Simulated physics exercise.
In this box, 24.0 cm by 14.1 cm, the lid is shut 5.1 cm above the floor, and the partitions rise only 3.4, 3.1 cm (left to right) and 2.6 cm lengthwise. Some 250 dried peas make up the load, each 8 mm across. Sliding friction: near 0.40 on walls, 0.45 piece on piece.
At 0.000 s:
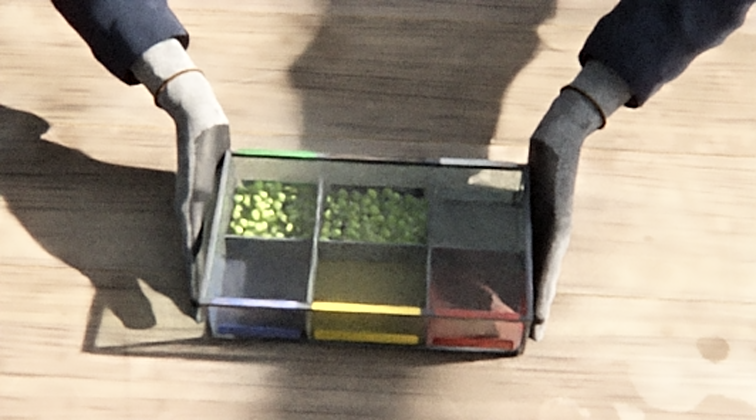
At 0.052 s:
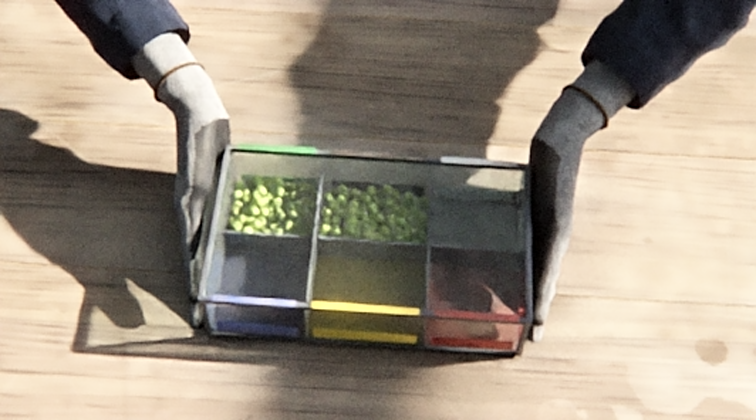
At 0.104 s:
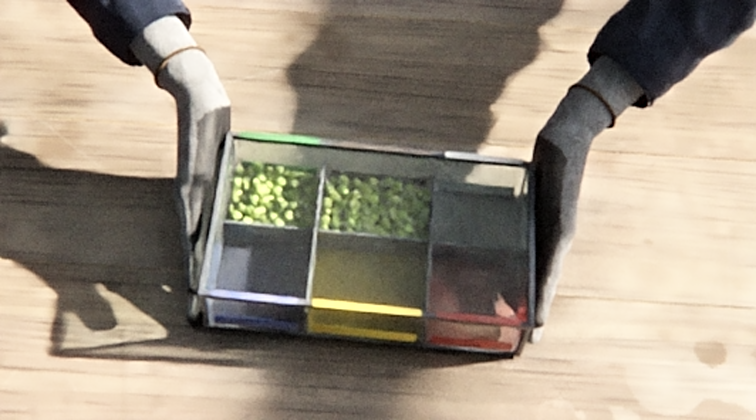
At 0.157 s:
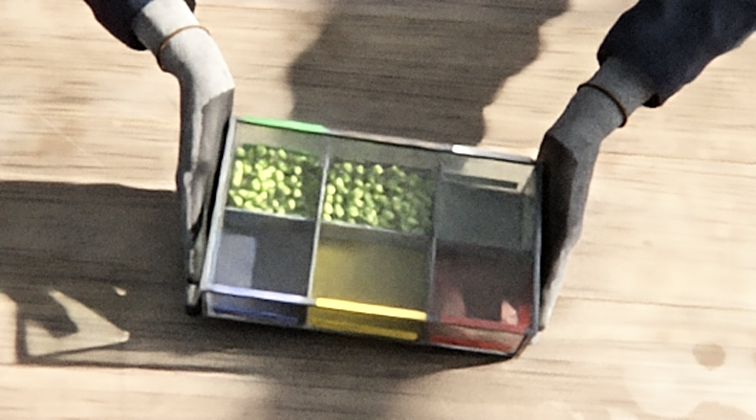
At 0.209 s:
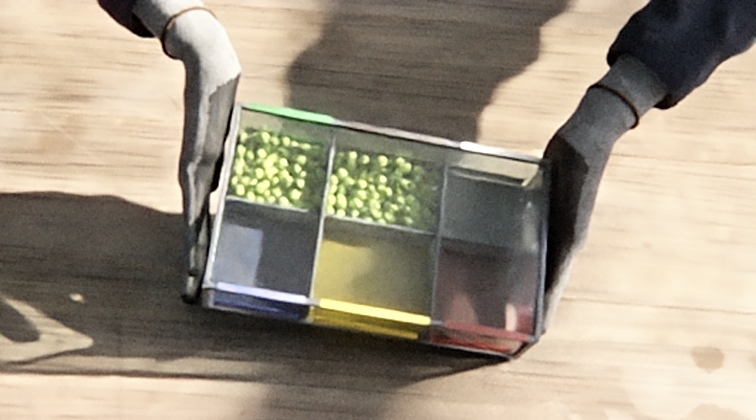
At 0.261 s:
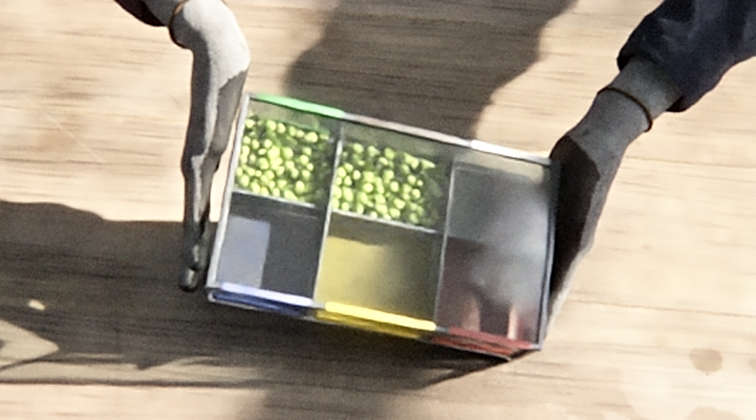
At first, two gloved hands hold a clear lidded box with six compartments nearly level above a pale wooden floor, green peas filling two sections at the back. The hands then tilt it steadily, lowering its right front corner, while the peas stay in the same two compartments.
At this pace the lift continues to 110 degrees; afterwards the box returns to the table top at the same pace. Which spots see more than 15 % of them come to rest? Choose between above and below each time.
Red: Above, blue: Below, green: Below, yellow: Above, white: Below, black: Below.
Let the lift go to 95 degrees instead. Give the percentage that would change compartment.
Near 90 in a hundred, I think.
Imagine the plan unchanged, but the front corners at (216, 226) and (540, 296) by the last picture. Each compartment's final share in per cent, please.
It comes out as red at 0 percent, blue at 0 percent, green at 30 percent, yellow at 0 percent, white at 35 percent and black at 30 percent.
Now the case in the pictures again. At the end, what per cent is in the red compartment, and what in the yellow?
Final shares - red 70 percent, yellow 25 percent.
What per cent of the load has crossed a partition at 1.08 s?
At that moment it's some 80 per cent.
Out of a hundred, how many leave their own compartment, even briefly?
Around 100 percent.
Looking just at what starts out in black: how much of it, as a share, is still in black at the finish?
That compartment keeps close to 0 per cent of its own pieces.
After 1.08 s, tilt 109 degrees; red 30 %, blue 15 %, green 10 %, yellow 30 %, white 5 %, black 15 %.
After 1.63 s, tilt 47 degrees; red 70 %, blue 5 %, yellow 25 %.
After 2.23 s, tilt 0 degrees; red 70 %, blue 5 %, yellow 25 %.
At rest (2.8 s), red 70 %, blue 5 %, green 0 %, yellow 25 %, white 0 %, black 0 %.
